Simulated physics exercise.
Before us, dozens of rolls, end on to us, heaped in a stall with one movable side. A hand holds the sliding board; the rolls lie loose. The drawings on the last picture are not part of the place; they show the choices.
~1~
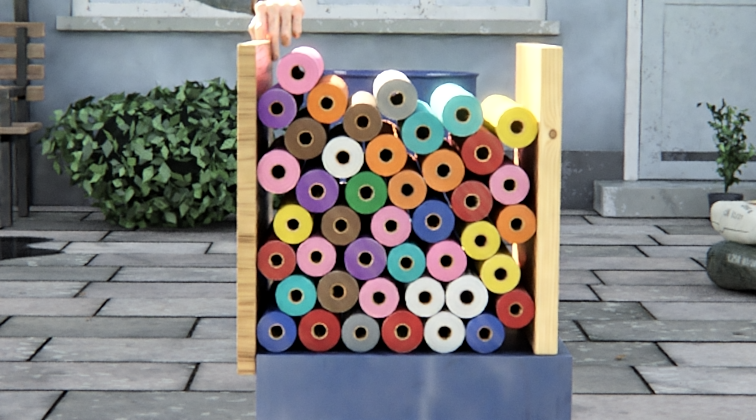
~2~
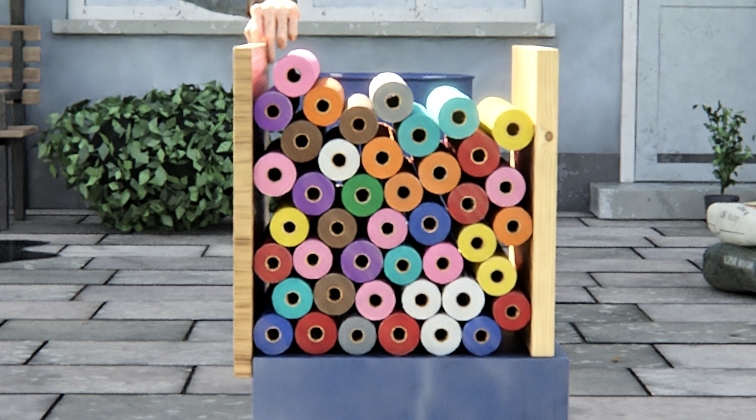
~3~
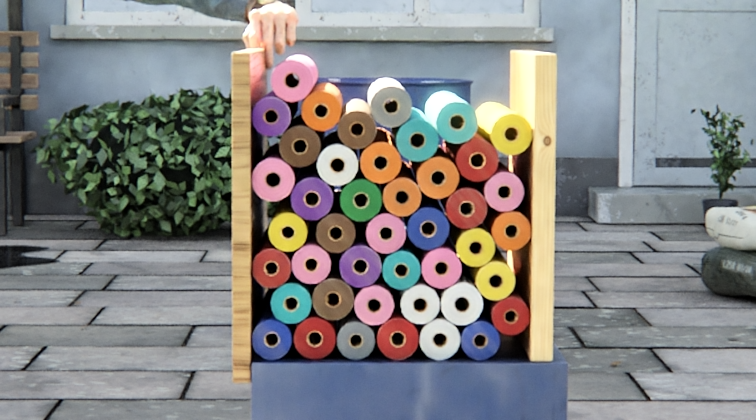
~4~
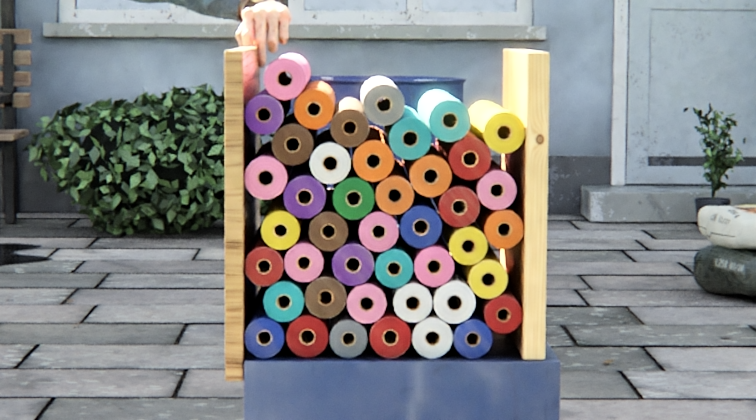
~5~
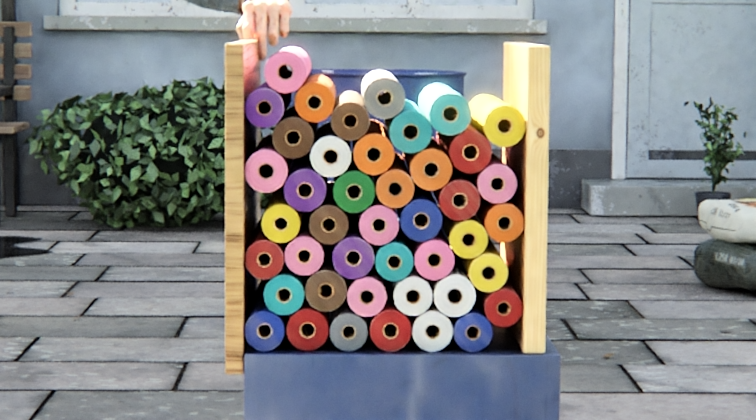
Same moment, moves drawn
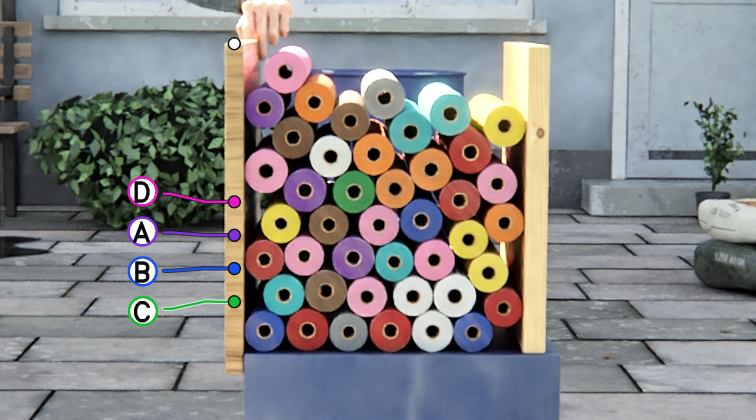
A hand rests at the top of the left wooden board of a stall packed with loose, colourful rolls, seen straight on in a paved yard before a grey house wall. Pink, purple, orange, turquoise and yellow rolls lie along the uneven top, above mixed rows on a blue base, with a bush at left and stones at right. The view shifts slightly, while the hand, boards and rolls show almost no movement.
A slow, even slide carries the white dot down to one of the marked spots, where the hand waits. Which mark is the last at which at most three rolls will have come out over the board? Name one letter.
The lowest mark that will do is D.
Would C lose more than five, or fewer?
It loses more than five.
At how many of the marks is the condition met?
One of the four.
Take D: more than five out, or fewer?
Fewer than five.
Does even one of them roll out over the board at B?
Yes.
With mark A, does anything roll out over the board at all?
At A: Yes.
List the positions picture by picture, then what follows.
A white roll (466, 297); a turquoise roll (407, 263); a yellow roll (481, 241), in the first frame.
A yellow roll (477, 243); an orange roll (513, 226), in the second frame.
A pink roll (504, 192); a brown roll (300, 146), in the third frame.
A turquoise roll (449, 121); side board (244, 200), in the fourth frame.
A blue roll (264, 331); a blue roll (473, 332); a white roll (454, 296), in the fifth frame.
On the copy, A at (234, 235); B at (234, 268); C at (234, 301); D at (234, 202); the white dot at (234, 44).
On D. First, top of the board (244, 114).
Then, top of the board (244, 192).
Finally, top of the board (244, 201), two out over the board.
By contrast, A more than three out over the board; B more than three out over the board; C more than three out over the board.
